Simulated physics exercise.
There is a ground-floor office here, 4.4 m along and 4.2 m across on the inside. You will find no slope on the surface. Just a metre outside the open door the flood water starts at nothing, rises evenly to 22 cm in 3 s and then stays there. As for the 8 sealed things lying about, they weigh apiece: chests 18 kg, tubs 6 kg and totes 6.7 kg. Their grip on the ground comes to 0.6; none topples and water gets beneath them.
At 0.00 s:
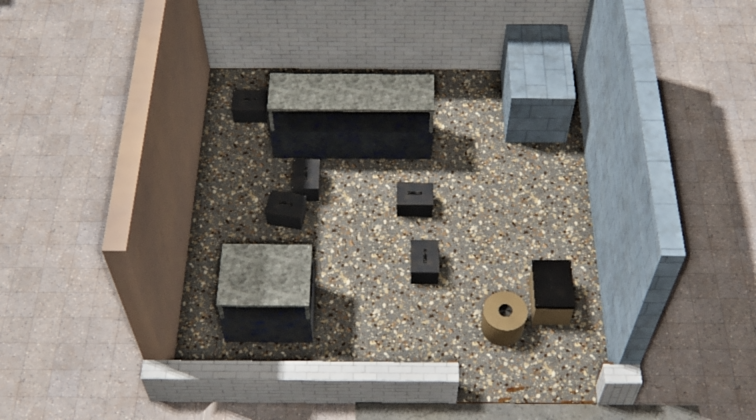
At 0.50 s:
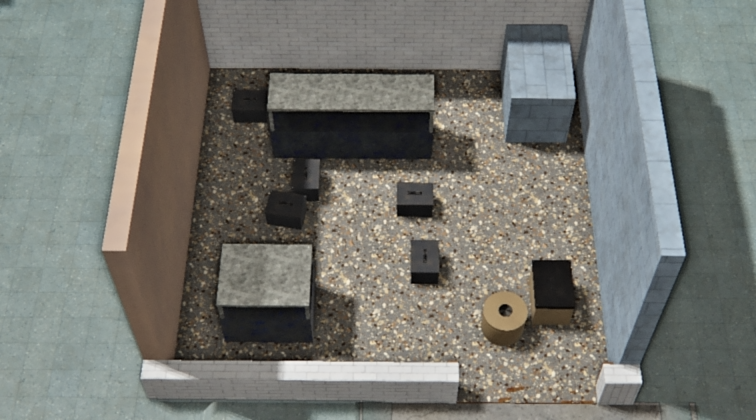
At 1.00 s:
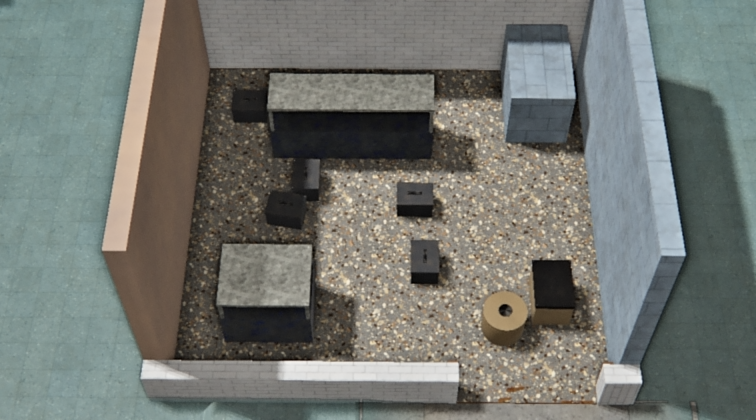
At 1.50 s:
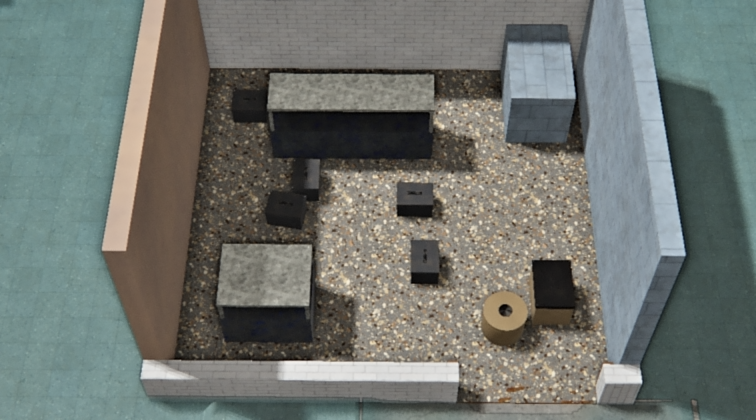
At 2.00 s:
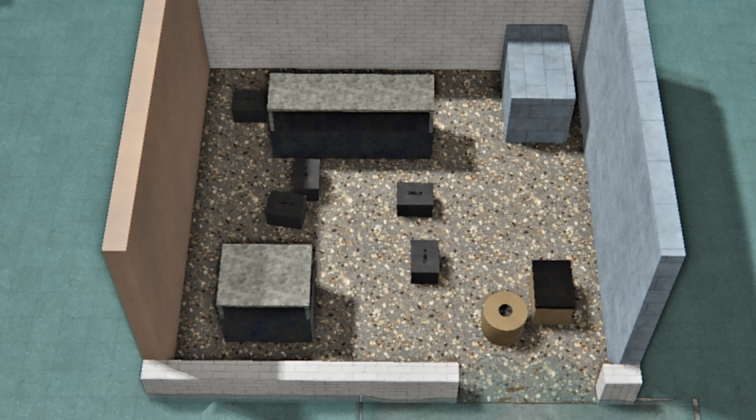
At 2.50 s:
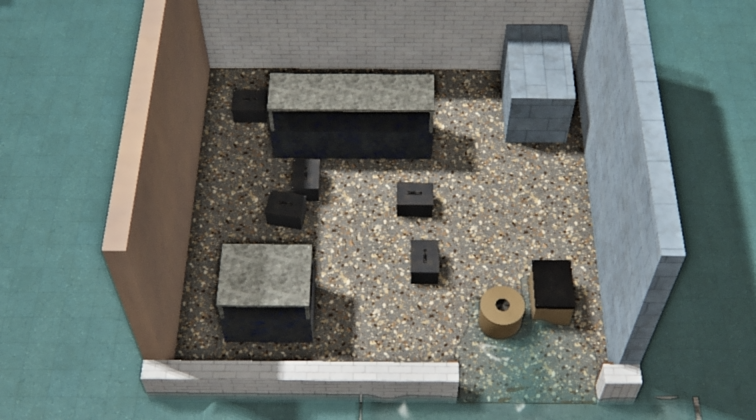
In this clip, teal water covers the ground around a walled room holding dark blocks, tables and a tan cylinder, then spreads in through the front opening; the cylinder shifts slightly while everything else stays still.
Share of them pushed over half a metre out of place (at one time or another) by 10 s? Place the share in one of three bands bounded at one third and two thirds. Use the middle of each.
It goes in the band two thirds or more.
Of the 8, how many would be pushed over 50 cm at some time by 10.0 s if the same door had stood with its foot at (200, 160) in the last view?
Result: 7 of them.
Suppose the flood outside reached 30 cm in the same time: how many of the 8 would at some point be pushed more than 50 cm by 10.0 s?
The count would be 8.
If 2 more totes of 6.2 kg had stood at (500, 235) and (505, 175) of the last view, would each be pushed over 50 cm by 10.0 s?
One by one: Above; above.
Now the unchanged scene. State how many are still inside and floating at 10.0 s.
I'd say 8 of them.
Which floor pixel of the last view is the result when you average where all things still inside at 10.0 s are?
Around (262, 183).
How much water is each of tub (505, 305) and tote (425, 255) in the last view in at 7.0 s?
Depth approx. 4 cm / 5 cm.
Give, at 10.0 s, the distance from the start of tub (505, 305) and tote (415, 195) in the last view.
350 cm, 200 cm.
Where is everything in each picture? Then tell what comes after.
A tub at (505, 311) rests on the ground; a chest at (554, 283), on the bottom; water covers 0.0 m2; 0 of 8 have shifted, in the first frame.
A tub at (505, 311) rests on the ground; a chest at (554, 283), on the bottom; water covers 0.0 m2; 0 of 8 have shifted, in the second frame.
A tub at (505, 311) rests on the ground; a chest at (554, 283) rests on the ground; 0.0 m2 under water; 0 of 8 have shifted, in the third frame.
A tub at (505, 311) rests on the ground; a chest at (554, 283), on the bottom; water covers 0.0 m2; 0 of 8 have shifted, in the fourth frame.
A tub at (505, 311), on the bottom; a chest at (554, 283), on the bottom; water covers 0.3 m2; 0 of 8 have shifted, in the fifth frame.
A tub at (503, 305), on the bottom, 7 cm from its start; a chest at (554, 283) rests on the ground; water covers 0.9 m2; 1 of 8 have shifted, in the sixth frame.
After 3.5 s 1 of 8 are over 50 cm from their spots; 0 afloat.
After 4.5 s 3 of 8 are over 50 cm from their spots; 1 afloat.
After 7.0 s 5 of 8 are over 50 cm from their spots; 0 afloat.
After 10.0 s 8 of 8 are over 50 cm from their spots, and 8 have been at some point; 8 afloat.
